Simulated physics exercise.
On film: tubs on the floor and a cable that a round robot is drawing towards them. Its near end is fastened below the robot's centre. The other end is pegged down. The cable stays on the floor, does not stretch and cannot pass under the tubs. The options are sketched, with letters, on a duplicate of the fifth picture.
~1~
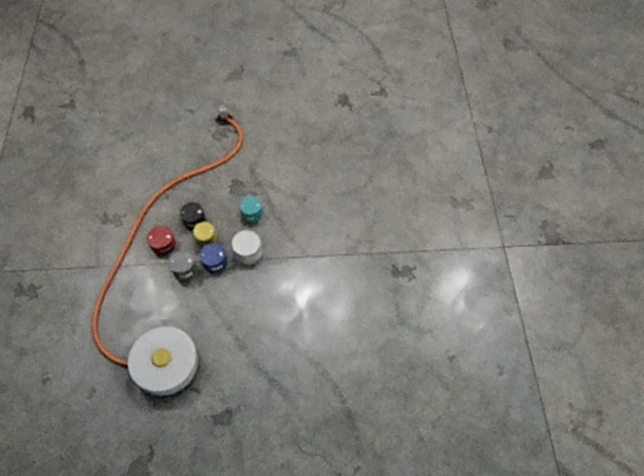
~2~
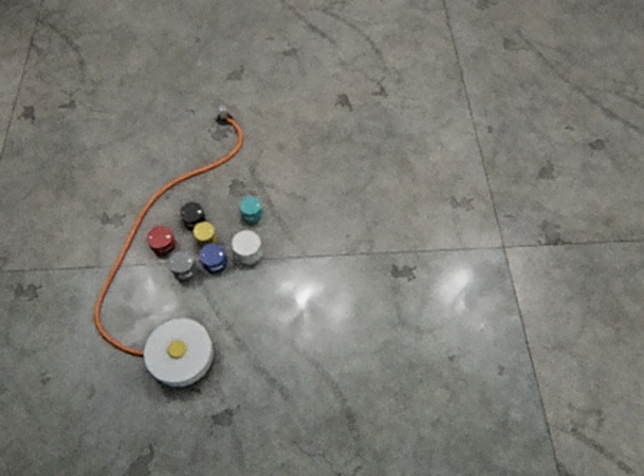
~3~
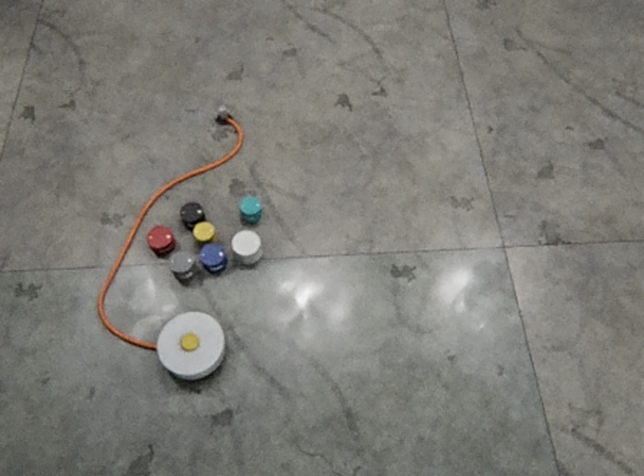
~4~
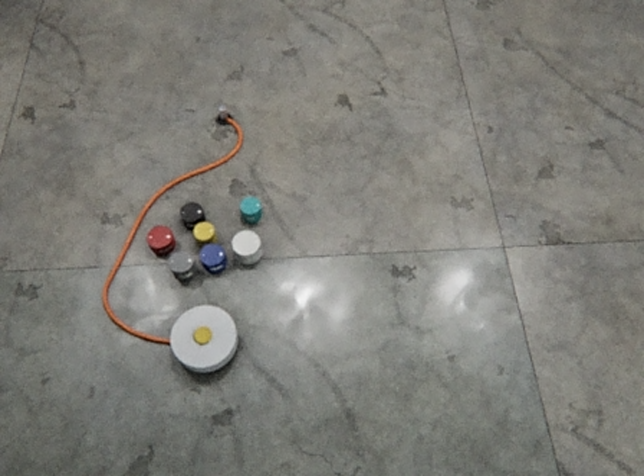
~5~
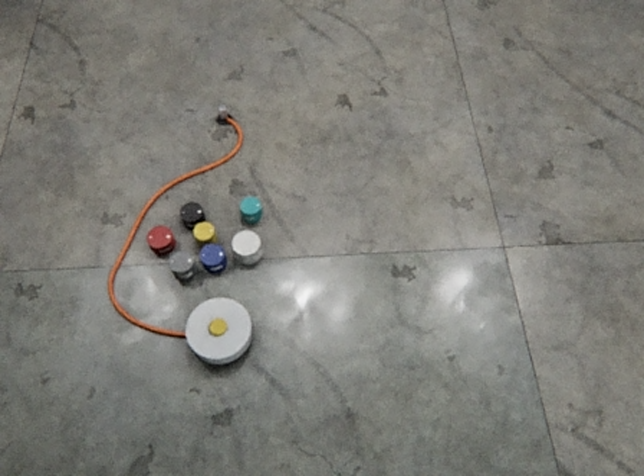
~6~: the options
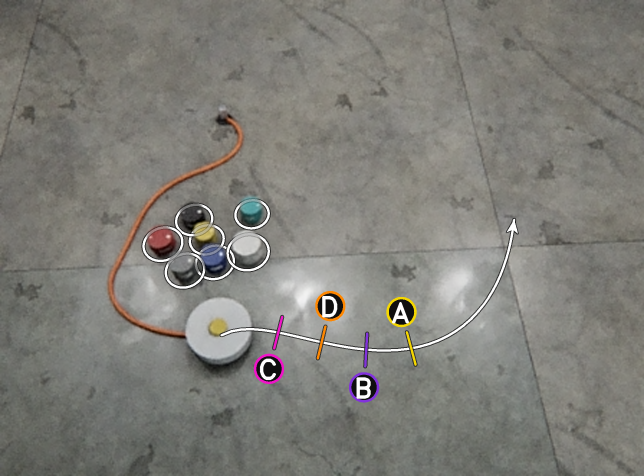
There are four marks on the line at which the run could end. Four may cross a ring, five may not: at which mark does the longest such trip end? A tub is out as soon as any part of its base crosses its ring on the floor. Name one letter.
It should halt at B.
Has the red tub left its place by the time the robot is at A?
Yes.
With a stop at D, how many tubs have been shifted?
By then, none.
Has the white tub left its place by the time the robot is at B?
By then, no.
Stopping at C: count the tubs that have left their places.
The count is none.
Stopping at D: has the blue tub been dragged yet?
By then, no.
On the copy, A at (411, 348); B at (366, 350); C at (278, 332); D at (322, 342); the route from (222, 335) via (419, 347) to (514, 220).
On B. First, robot (272, 327).
Then, robot (322, 338).
Finally, robot (367, 346); grey tub (192, 259); red tub (185, 240); two over the rings.
By contrast, A has six over the rings; C is within the limit but short; D is within the limit but short.
